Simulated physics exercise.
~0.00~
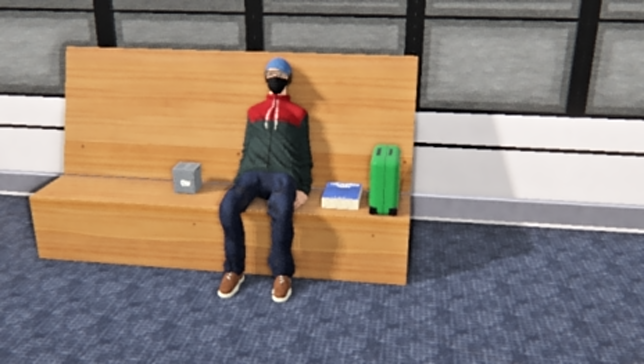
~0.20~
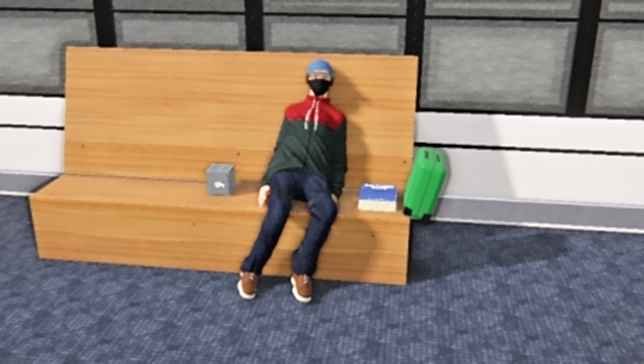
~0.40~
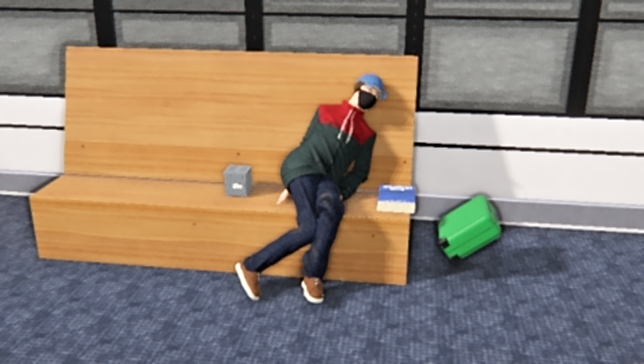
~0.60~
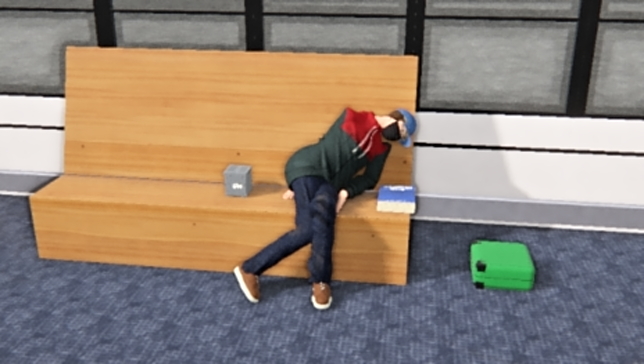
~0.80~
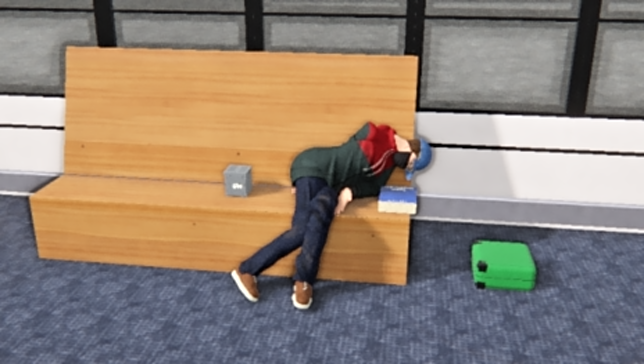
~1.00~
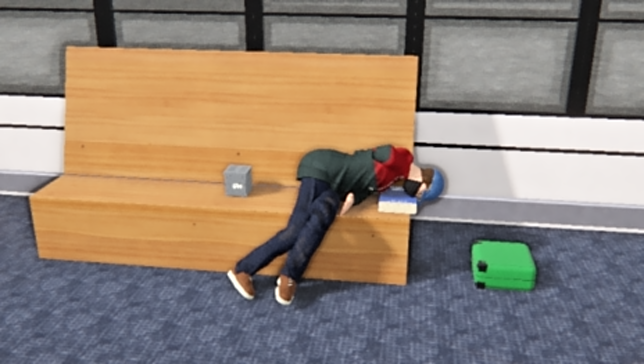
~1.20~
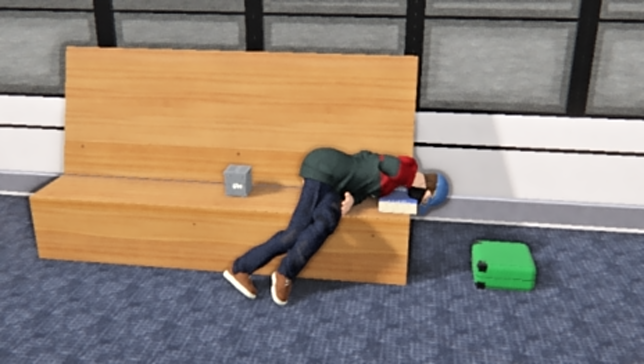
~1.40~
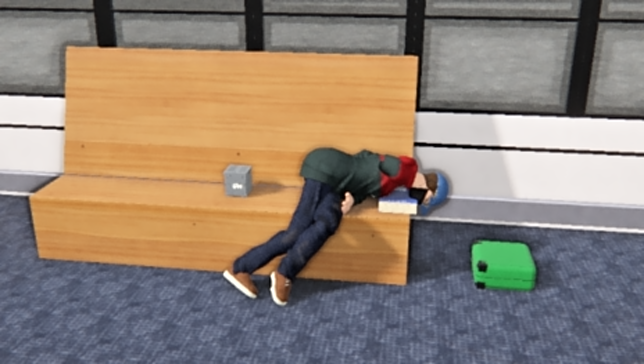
A masked sleeper in a blue cap, red and dark green jacket and jeans slides right along a wooden bench in a rail car, seen by a still camera from in front and slightly above. A grey tub to the left, and a blue folder and an upright green case to the right, slide the same way. The case tips off the bench end and drops onto its side on the blue carpet. The tub and folder stop on the seat. The sleeper slumps right, arms loose, and ends lying over the folder, head past the bench end, hips still on the seat.
